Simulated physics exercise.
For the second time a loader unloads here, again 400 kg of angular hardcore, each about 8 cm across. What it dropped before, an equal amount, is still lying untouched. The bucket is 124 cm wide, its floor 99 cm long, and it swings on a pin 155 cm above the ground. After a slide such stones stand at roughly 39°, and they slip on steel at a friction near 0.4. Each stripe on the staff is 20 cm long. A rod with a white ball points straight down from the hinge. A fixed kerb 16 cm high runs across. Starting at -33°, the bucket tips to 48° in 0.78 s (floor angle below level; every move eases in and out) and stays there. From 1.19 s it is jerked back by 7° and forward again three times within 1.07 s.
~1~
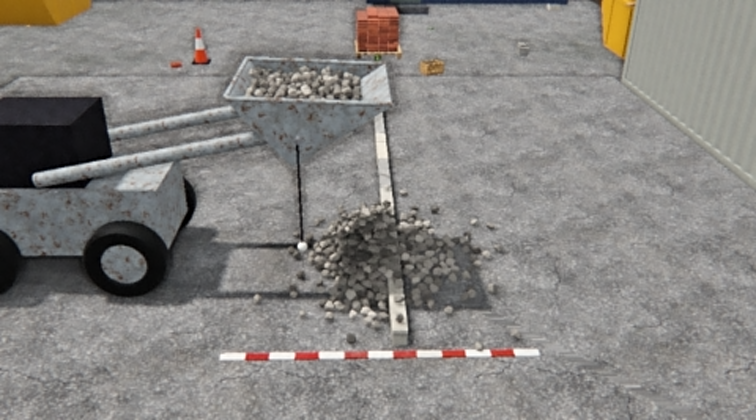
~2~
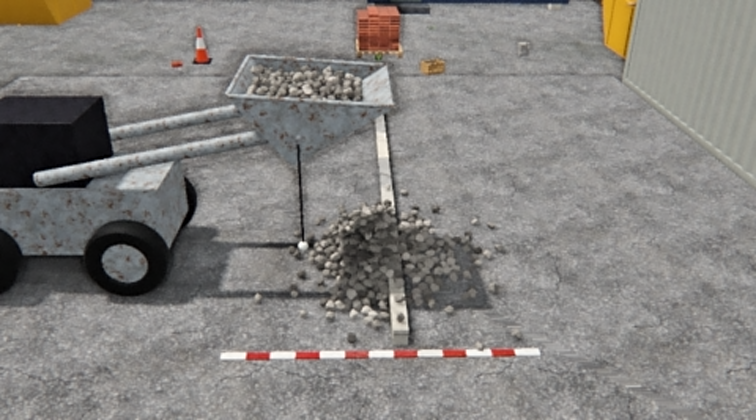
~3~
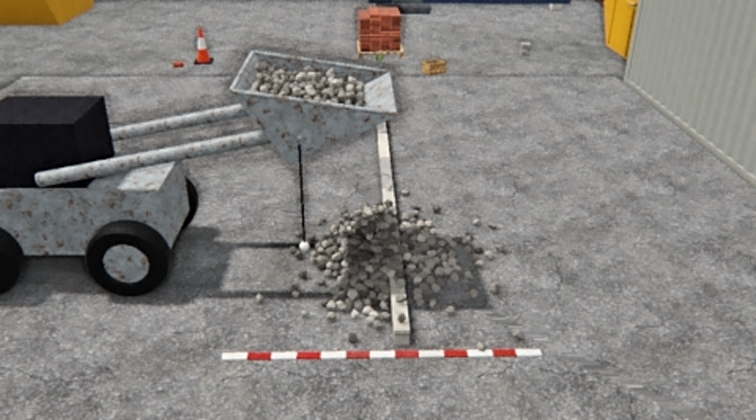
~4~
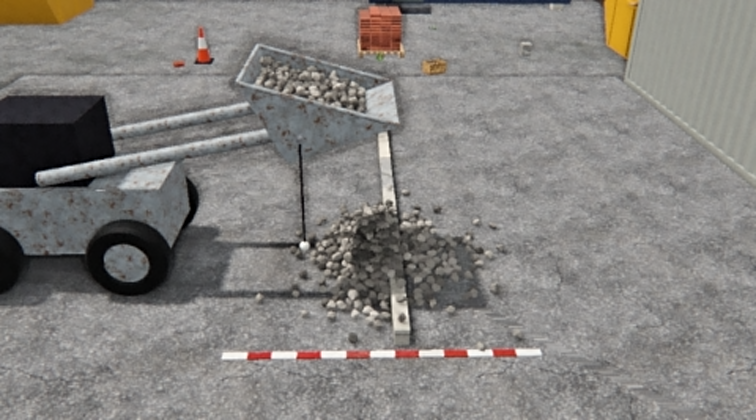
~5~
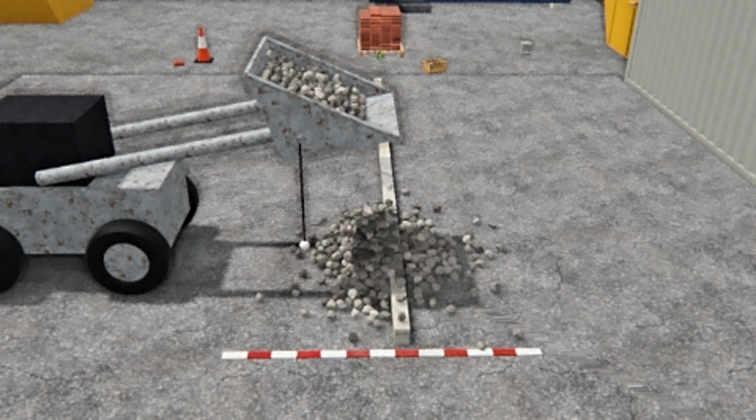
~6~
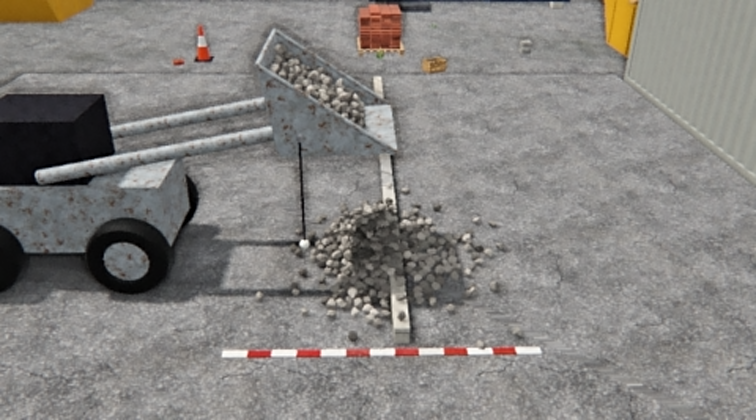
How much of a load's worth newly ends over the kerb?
Roughly 69 per cent of a load more.
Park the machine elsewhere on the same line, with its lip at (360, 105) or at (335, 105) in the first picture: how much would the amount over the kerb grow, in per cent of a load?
First some 30, then 10 per cent.
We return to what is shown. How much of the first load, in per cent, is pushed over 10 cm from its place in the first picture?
About 10 per cent.
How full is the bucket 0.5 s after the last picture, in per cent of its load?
It holds some 80 per cent.
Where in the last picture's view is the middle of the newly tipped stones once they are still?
Their middle is at about (419, 246).
Then, 0.2 s after the last picture the floor is at 35°; in per cent of one load, 100 in the bucket, 75 on this side of the kerb, 25 over the kerb; the foremost stones are at (490, 256).
Then, 0.5 s after the last picture the floor is at 48°; in per cent of one load, 78 in the bucket, 96 on this side of the kerb, 25 over the kerb; the foremost stones are at (490, 256).
Then, 2.4 s after the last picture the floor is at 48°; in per cent of one load, 0 in the bucket, 106 on this side of the kerb, 94 over the kerb; the foremost stones are at (539, 247).
Then, 5.2 s after the last picture the floor is at 48°; in per cent of one load, 0 in the bucket, 106 on this side of the kerb, 94 over the kerb; the foremost stones are at (539, 247). Net gain over the kerb, 69.
